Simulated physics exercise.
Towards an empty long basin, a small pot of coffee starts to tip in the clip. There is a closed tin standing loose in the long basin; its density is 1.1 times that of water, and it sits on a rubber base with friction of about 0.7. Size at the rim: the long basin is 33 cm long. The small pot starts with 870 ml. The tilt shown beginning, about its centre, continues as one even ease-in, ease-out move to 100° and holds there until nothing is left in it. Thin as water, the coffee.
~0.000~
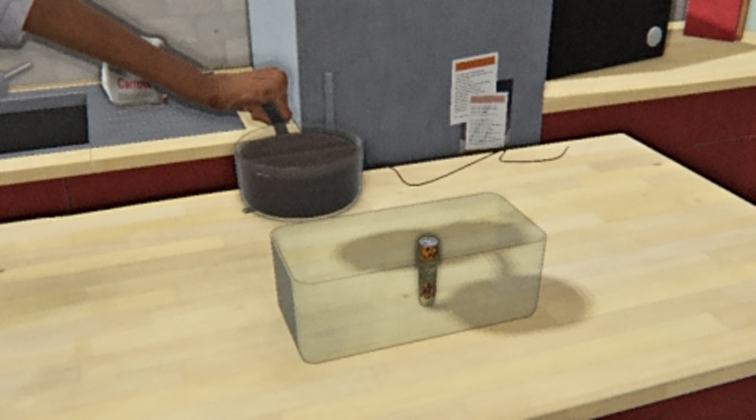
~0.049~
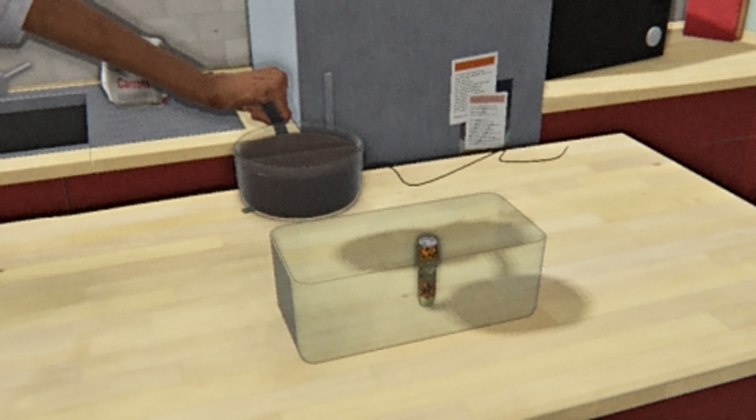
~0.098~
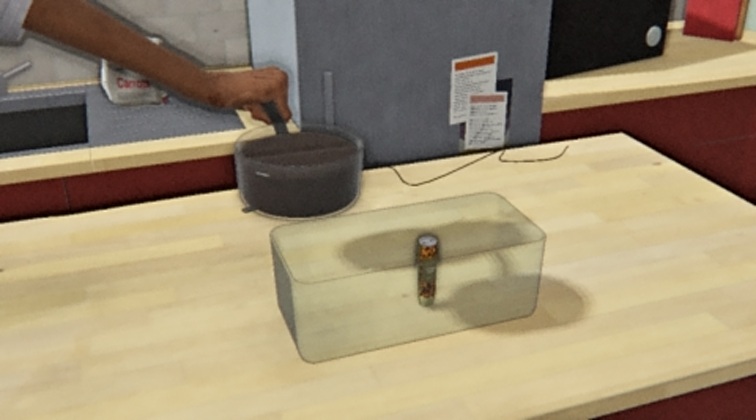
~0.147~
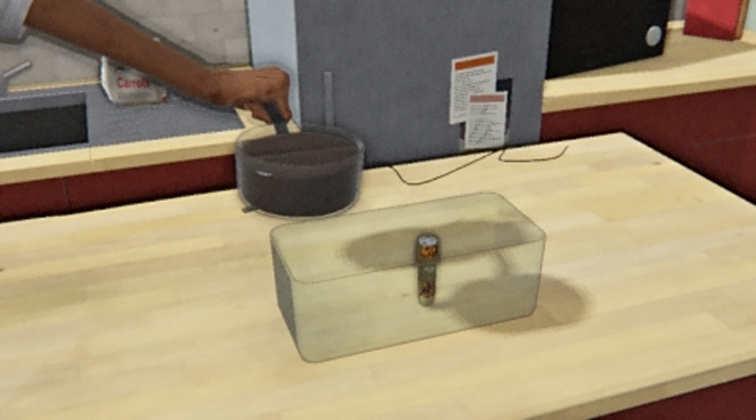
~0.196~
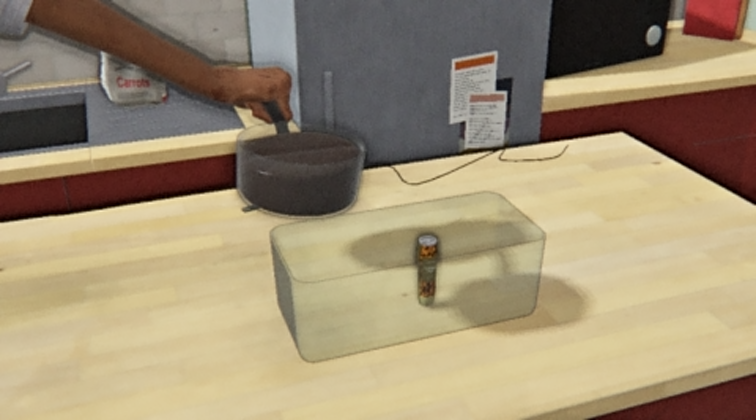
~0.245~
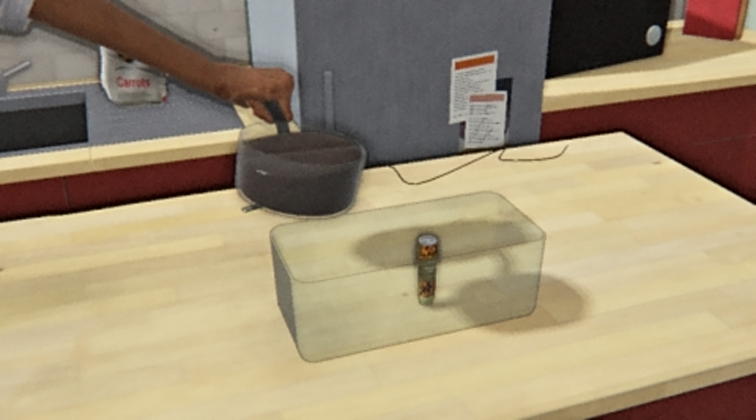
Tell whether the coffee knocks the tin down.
The coffee knocks it down.
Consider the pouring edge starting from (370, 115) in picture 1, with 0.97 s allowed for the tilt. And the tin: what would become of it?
Then the tin comes down.
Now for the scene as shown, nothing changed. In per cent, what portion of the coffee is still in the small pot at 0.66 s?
Remaining: Near 52 % of the total.
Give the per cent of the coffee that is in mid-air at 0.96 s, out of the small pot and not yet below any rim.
It comes to some 6 percent of the total.
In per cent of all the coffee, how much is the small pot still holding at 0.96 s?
About 10 per cent.
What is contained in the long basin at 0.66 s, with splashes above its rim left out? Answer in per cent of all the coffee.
Some 18 per cent.
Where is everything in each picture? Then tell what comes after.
In the first picture, it leans 0°; its right rim is at (359, 137); the coffee meets the walls at (238, 161) and (356, 145); the long basin's rim runs from (282, 257) to (522, 215); the tin's top is at (428, 244).
In the second picture, it leans 0°; its right rim is at (359, 138); the coffee meets the walls at (238, 160) and (355, 145).
In the third picture, it leans 2°; its right rim is at (359, 139); the coffee meets the walls at (238, 159) and (356, 145).
In the fourth picture, it leans 4°; its right rim is at (360, 141); the coffee meets the walls at (239, 158) and (356, 145).
In the fifth picture, it leans 7°; its right rim is at (361, 144); the coffee meets the walls at (240, 158) and (357, 145).
In the sixth picture, it leans 11°; its right rim is at (362, 147); the coffee meets the walls at (240, 159) and (357, 145).
By 0.66 s the tilt is 64° and 53 per cent is still to pour; the tin stands where it began.
By 0.96 s the tilt is 95° and 10 per cent is still to pour; the tin leans 28°.
By 1.28 s the tilt is 100° and 1 per cent is still to pour; the tin lies on its side.
By 1.62 s the tilt is 100° and 0 per cent is still to pour; the tin lies on its side.
At rest the tin lies on its side.
